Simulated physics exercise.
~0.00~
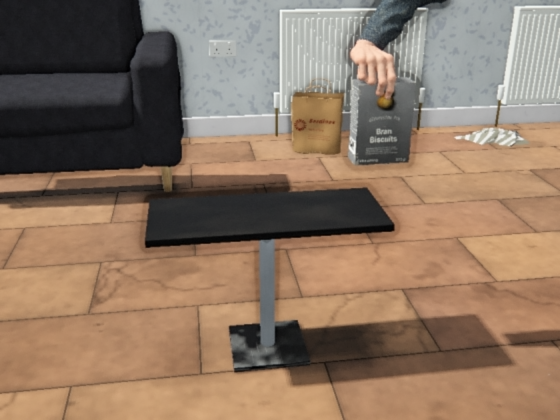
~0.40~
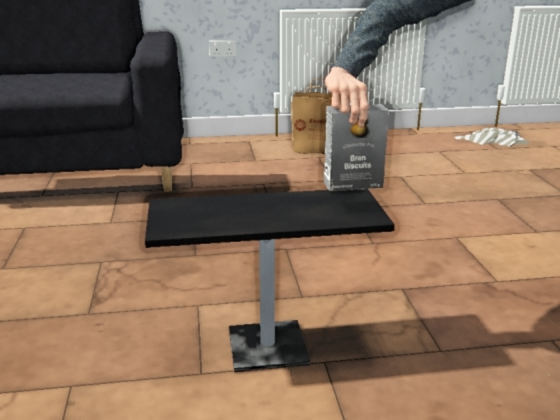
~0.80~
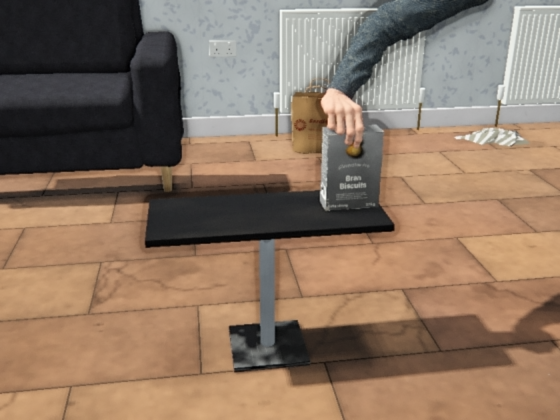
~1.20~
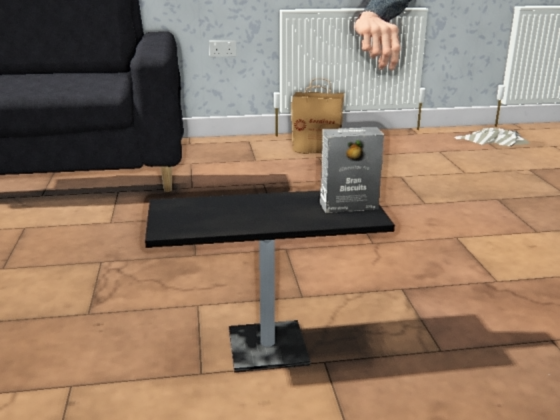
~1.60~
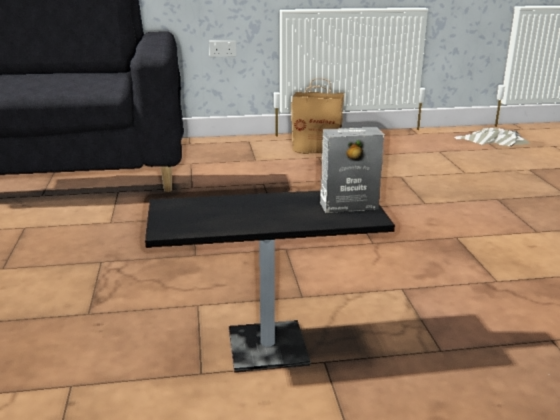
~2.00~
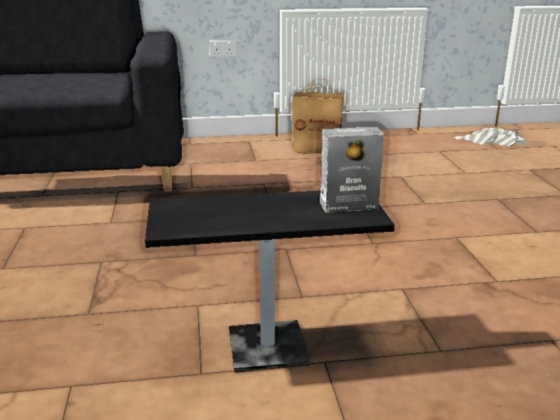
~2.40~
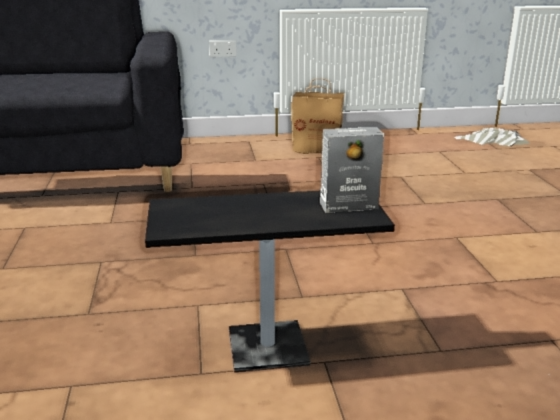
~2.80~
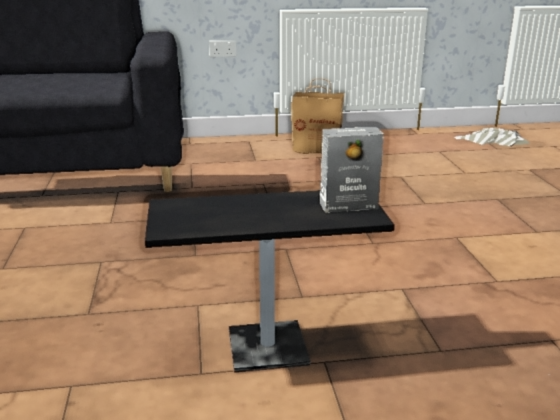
A hand sets a grey biscuit packet upright on a black stand, which stays steady.
